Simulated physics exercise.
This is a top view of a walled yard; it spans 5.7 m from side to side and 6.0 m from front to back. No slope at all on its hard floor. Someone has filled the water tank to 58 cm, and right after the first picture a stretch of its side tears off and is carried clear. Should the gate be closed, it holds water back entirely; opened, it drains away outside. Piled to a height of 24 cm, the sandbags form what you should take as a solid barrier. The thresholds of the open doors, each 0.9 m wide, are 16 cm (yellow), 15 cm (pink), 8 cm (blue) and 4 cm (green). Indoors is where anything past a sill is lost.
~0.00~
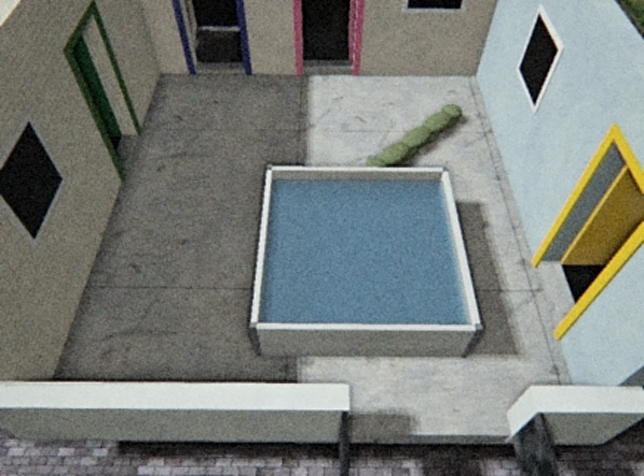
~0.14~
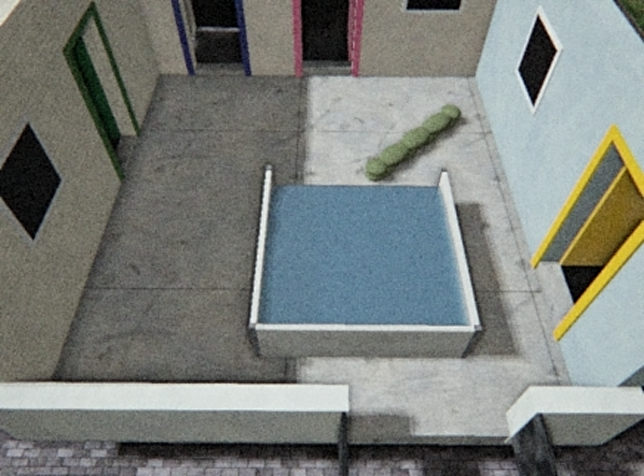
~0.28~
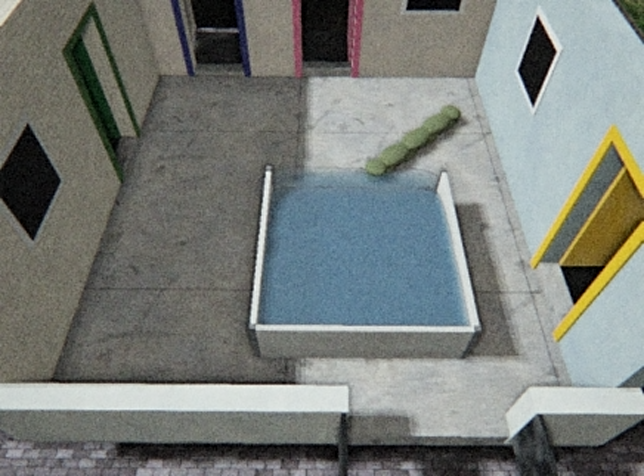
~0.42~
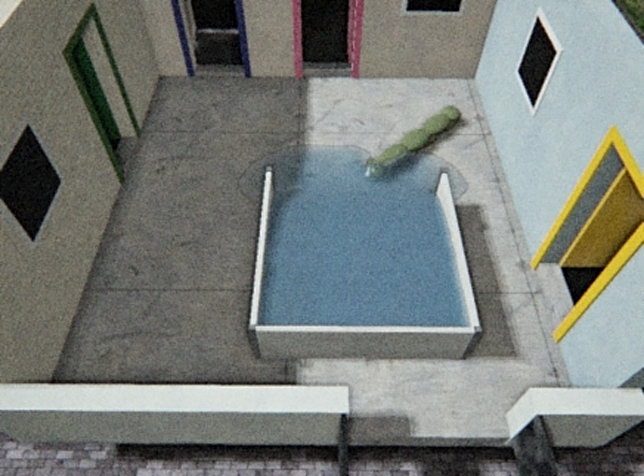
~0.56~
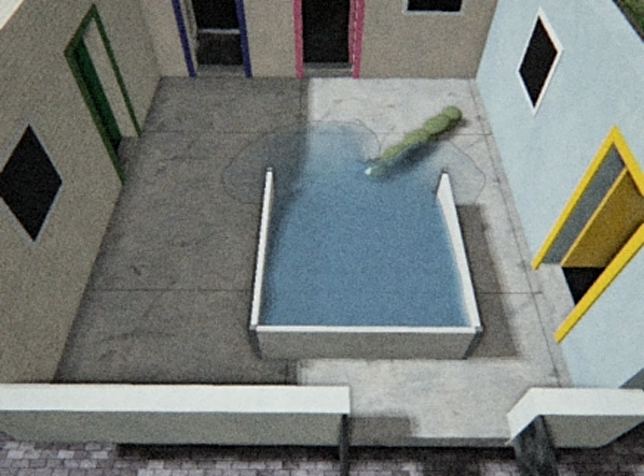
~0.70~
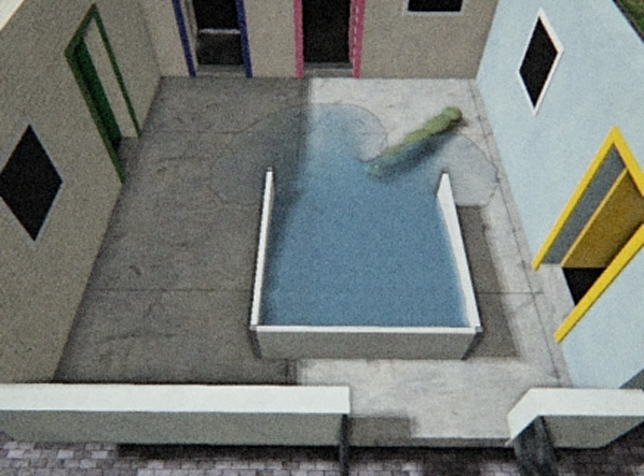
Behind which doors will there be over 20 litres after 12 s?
At the yellow door the total will be lower than the limit. At the pink door the total will be higher than the limit. At the blue door the total will be higher than the limit. At the green door the total will be higher than the limit.
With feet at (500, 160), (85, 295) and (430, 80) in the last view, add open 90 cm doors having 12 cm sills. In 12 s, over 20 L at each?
So, in the order given, it's beyond the mark, then shy of the mark, then beyond the mark.
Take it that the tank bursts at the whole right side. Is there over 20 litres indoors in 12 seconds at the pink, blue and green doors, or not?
Then: Pink below, blue below, green past it.
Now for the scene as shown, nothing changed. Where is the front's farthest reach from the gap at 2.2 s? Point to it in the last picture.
Location: Approx. (161, 79) in the last view.
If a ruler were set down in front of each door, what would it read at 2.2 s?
In cm: Yellow 0, pink 28, blue 18, green 0.
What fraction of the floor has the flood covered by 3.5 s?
Around 60 per cent wet.
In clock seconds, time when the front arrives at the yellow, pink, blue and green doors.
So yellow at 2.6 s, pink at 0.9 s, blue at 1.6 s, and green at 2.6 s.
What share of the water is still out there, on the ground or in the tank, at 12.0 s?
Remaining: Roughly 78 %.
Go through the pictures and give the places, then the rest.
Still water, 58 cm deep, in the water tank at (361, 242), in the first frame.
Water pours out on the water tank's far side and has run 1.2 m, to a hidden place; typically 8 cm deep outside, 58 cm at the water tank's back, in the second frame.
The front is at a hidden place, 1.4 m from the gap on the water tank's far side; 1.6 m2 of floor is under water; 58 cm left at the back of the water tank, in the third frame.
The front is at (450, 170), 1.7 m from the gap on the water tank's far side; 2.8 m2 of floor is under water; 58 cm left at the back of the water tank, in the fourth frame.
Water pours out on the water tank's far side and has run 2.0 m, to (449, 146); typically 8 cm deep outside, 58 cm at the water tank's back, in the fifth frame.
The front is at (303, 107), 2.4 m from the gap on the water tank's far side; 5.7 m2 of floor is under water; 53 cm left at the back of the water tank, in the sixth frame.
After 1.4 s water covers 40 % of the floor and is deepest (38 cm) near (381, 190); yellow door not reached, pink door 27 cm at the sill, 15 L in, blue door not reached, green door not reached.
After 2.2 s water covers 50 % of the floor and is deepest (32 cm) near (494, 157); yellow door not reached, pink door 28 cm at the sill, 66 L in, blue door 18 cm at the sill, 8 L in, green door not reached.
After 3.5 s water covers 60 % of the floor and is deepest (27 cm) near (159, 85); yellow door 2 cm at the sill, 0 L in, pink door 20 cm at the sill, 119 L in, blue door 18 cm at the sill, 58 L in, green door 9 cm at the sill, 0 L in.
After 7.0 s water covers 90 % of the floor and is deepest (18 cm) near (55, 377); yellow door 4 cm at the sill, 0 L in, pink door 9 cm at the sill, 129 L in, blue door 12 cm at the sill, 150 L in, green door 13 cm at the sill, 72 L in.
After 12.0 s water covers 95 % of the floor and is deepest (15 cm) near (471, 82); yellow door 9 cm at the sill, 0 L in, pink door 7 cm at the sill, 129 L in, blue door 6 cm at the sill, 157 L in, green door 5 cm at the sill, 118 L in.
